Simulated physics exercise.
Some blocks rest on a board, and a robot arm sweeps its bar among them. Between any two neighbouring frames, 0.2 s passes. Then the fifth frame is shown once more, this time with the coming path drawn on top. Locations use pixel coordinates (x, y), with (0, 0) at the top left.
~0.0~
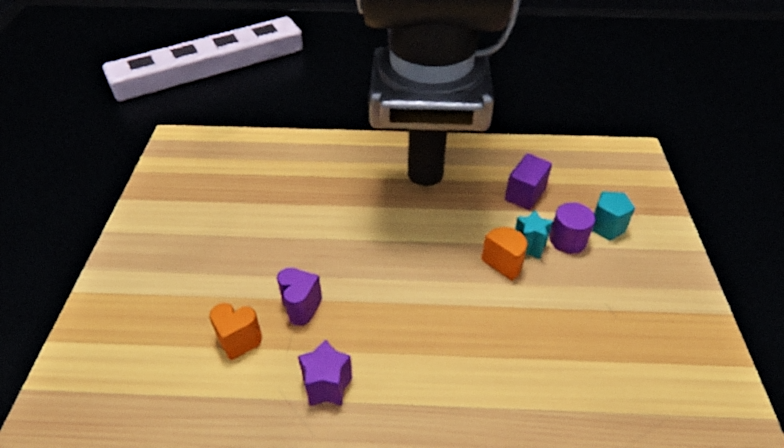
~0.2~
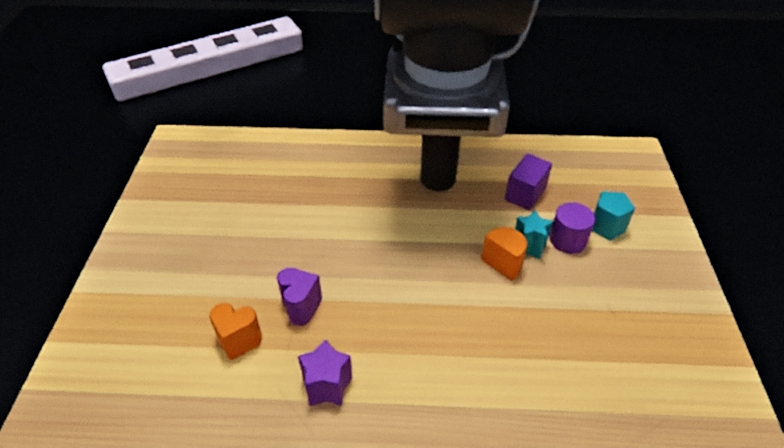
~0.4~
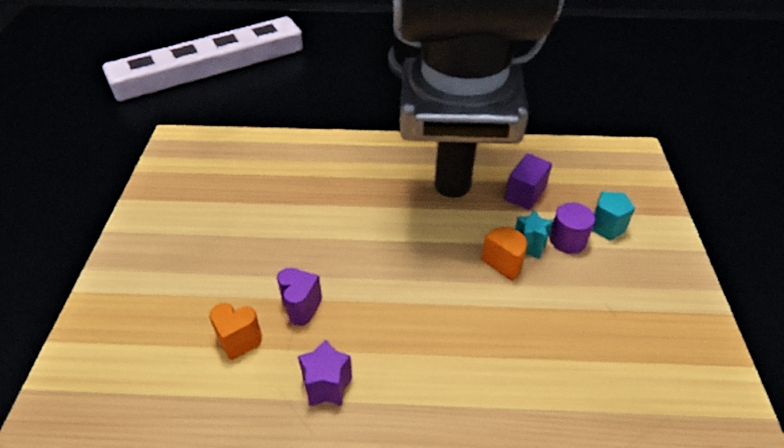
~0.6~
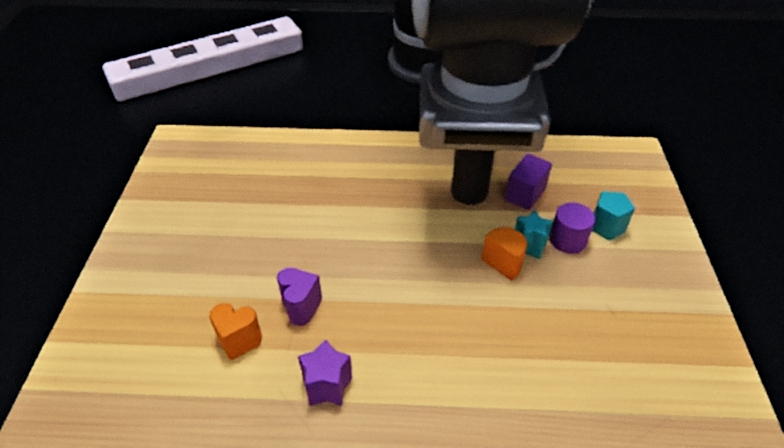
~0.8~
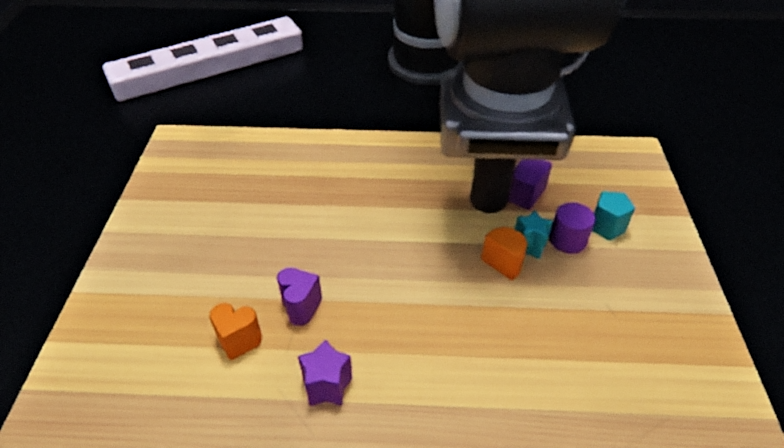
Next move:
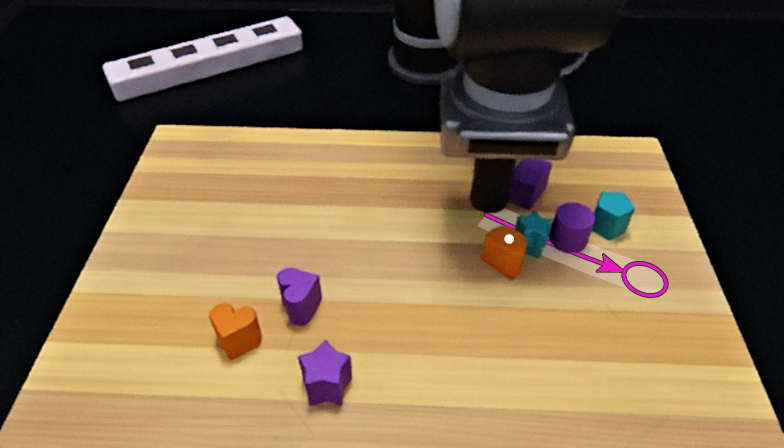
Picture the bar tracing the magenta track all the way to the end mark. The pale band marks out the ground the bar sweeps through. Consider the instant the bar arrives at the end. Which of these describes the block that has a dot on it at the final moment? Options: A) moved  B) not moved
Letter B.
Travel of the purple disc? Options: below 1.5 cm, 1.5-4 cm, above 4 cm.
Displacement: Past 4 cm.
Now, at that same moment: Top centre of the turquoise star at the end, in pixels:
For the centre of its top, I'd go with (577, 253).
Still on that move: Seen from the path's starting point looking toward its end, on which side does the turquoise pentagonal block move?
Slides left.
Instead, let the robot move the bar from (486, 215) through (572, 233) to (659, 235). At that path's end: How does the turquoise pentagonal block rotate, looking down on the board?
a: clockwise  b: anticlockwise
The one that fits is b, anticlockwise.
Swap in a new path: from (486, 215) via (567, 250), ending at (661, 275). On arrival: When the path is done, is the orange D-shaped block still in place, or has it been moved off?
Left where it is.
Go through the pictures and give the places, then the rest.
Tip of the bar (425, 175), middles of tops, orange D-shaped block (509, 239), turquoise star (535, 222), purple disc (576, 215), turquoise pentagonal block (616, 202), in the first frame.
Bar (438, 180), nothing pushed, in the second frame.
Bar (453, 187), nothing pushed, in the third frame.
Bar (469, 194), nothing pushed, in the fourth frame.
Bar (488, 202), orange D-shaped block (509, 239), turquoise star (535, 222), purple disc (576, 215), turquoise pentagonal block (616, 202), in the fifth frame.
The line goes from (486, 215) via (560, 247), ending at (645, 279); the dot is on the orange D-shaped block.
On the path given first. One third of the way, bar (539, 224); turquoise star (556, 236), turned 15° clockwise; purple disc (582, 216).
Two thirds of the way, bar (593, 245); turquoise star (577, 253), turned 65° clockwise; purple disc (631, 223); turquoise pentagonal block (627, 198), turned 30° anticlockwise.
At the end, bar (652, 266); orange D-shaped block unmoved; turquoise star (577, 253), turned 65° clockwise; purple disc (655, 225); turquoise pentagonal block (628, 198), turned 35° anticlockwise.
